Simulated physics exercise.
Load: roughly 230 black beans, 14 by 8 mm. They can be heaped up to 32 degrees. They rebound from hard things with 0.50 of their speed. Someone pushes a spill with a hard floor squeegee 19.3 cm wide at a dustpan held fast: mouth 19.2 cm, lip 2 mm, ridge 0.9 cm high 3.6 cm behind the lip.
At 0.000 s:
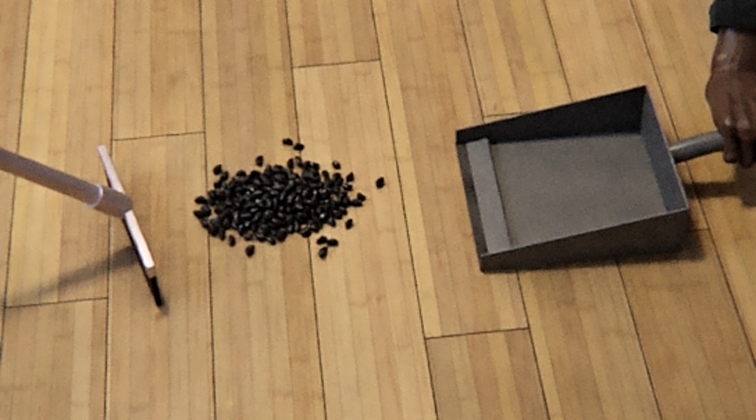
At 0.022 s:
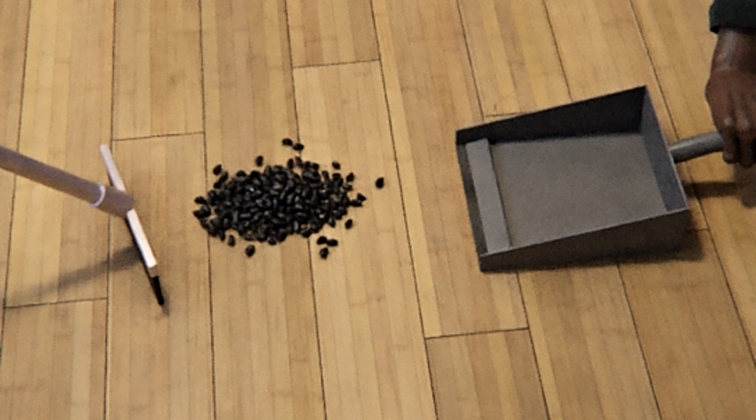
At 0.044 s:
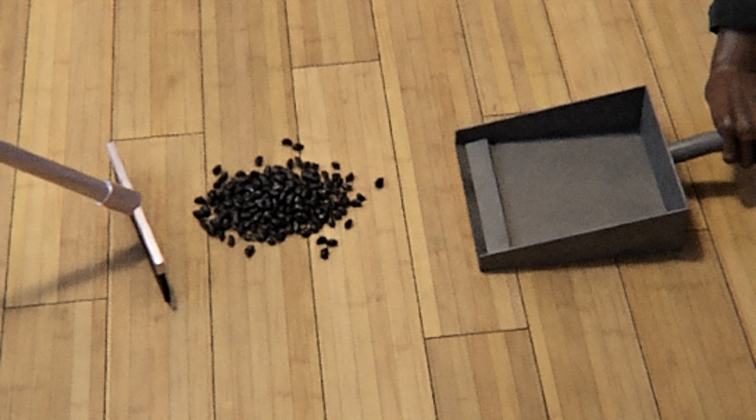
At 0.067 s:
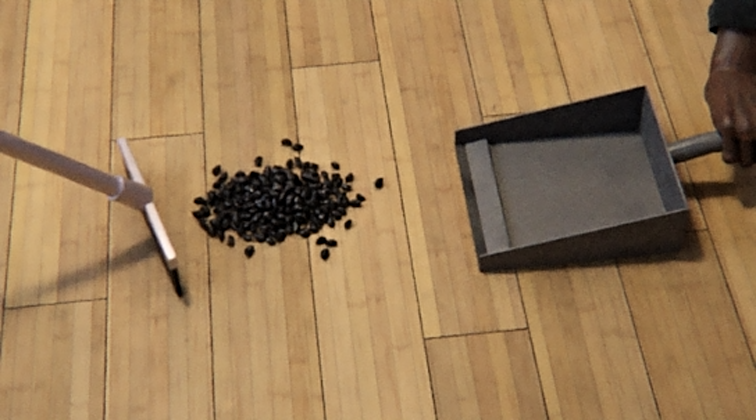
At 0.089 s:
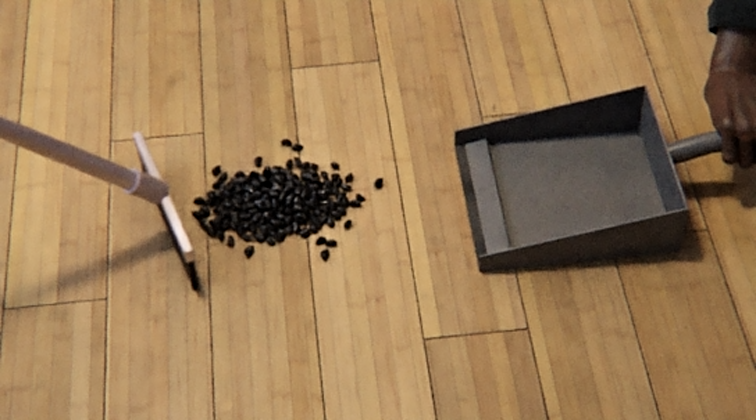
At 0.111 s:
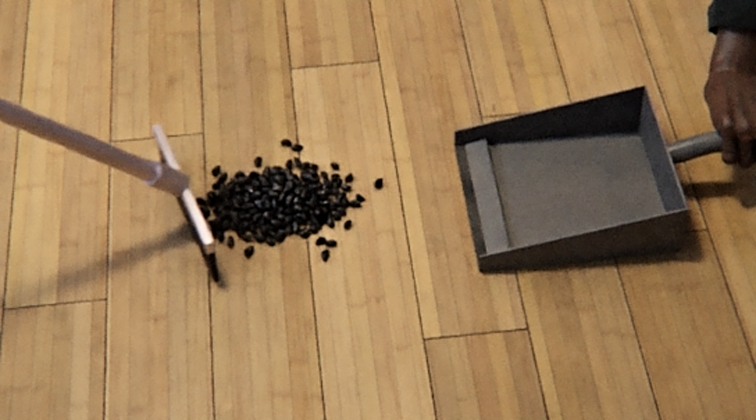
A squeegee on a pale handle slid in from the left and reached the near edge of a pile of black beans on a wooden floor, while a hand held a gray dustpan still.
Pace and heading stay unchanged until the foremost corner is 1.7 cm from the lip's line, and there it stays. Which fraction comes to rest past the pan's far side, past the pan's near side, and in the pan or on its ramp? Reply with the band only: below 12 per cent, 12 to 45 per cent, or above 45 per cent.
Far side: Above 45 per cent; near side: Below 12 per cent; pan: 12 to 45 per cent.
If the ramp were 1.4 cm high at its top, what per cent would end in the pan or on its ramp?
I'd guess close to 20 per cent.
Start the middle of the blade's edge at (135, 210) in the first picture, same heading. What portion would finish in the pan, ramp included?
10 per cent, roughly.
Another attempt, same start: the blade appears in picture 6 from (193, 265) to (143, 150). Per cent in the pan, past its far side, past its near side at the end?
Pan 20 % / far 40 % / near 0 %.
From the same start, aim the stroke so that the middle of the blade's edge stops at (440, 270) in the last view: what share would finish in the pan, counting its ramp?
Roughly 20 percent.
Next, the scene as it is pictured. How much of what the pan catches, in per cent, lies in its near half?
Some 20 per cent.
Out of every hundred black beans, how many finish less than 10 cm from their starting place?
Roughly 0 in a hundred.
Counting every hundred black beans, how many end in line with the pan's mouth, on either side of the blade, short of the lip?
Share: Roughly 15 percent.
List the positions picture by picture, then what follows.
The first frame shows blade from (151, 271) to (104, 155), moved 0.0 cm, 0 of the pieces shifted so far; middle of the pieces at (277, 197); pan at (581, 195).
The second frame shows blade from (153, 270) to (106, 154), moved 0.3 cm, 0 of the pieces shifted so far; middle of the pieces at (277, 197).
The third frame shows blade from (160, 268) to (112, 152), moved 1.1 cm, 0 of the pieces shifted so far; middle of the pieces at (277, 197).
The fourth frame shows blade from (173, 263) to (124, 148), moved 2.5 cm, 0 of the pieces shifted so far; middle of the pieces at (276, 197).
The fifth frame shows blade from (189, 256) to (139, 142), moved 4.4 cm, 0 of the pieces shifted so far; middle of the pieces at (276, 198).
The sixth frame shows blade from (210, 247) to (159, 134), moved 6.8 cm, 0 of the pieces shifted so far; middle of the pieces at (276, 198); pan at (580, 195). The blade's pace is about 1.12 m/s, heading 23 degrees away from the viewer's side.
After 0.25 s, middle of the blade 17 cm from the lip; 0 % over the lip, far side 25 %, near side 0 %.
After 0.34 s, middle of the blade 8 cm from the lip; 0 % over the lip, far side 50 %, near side 0 %.
After 0.57 s, middle of the blade 4 cm from the lip; 25 % over the lip, far side 55 %, near side 0 %.
By 2.6 s all is still; far side 55 %, near side 5 %, pan 25 %, in front of the lip or behind the blade 15 %.
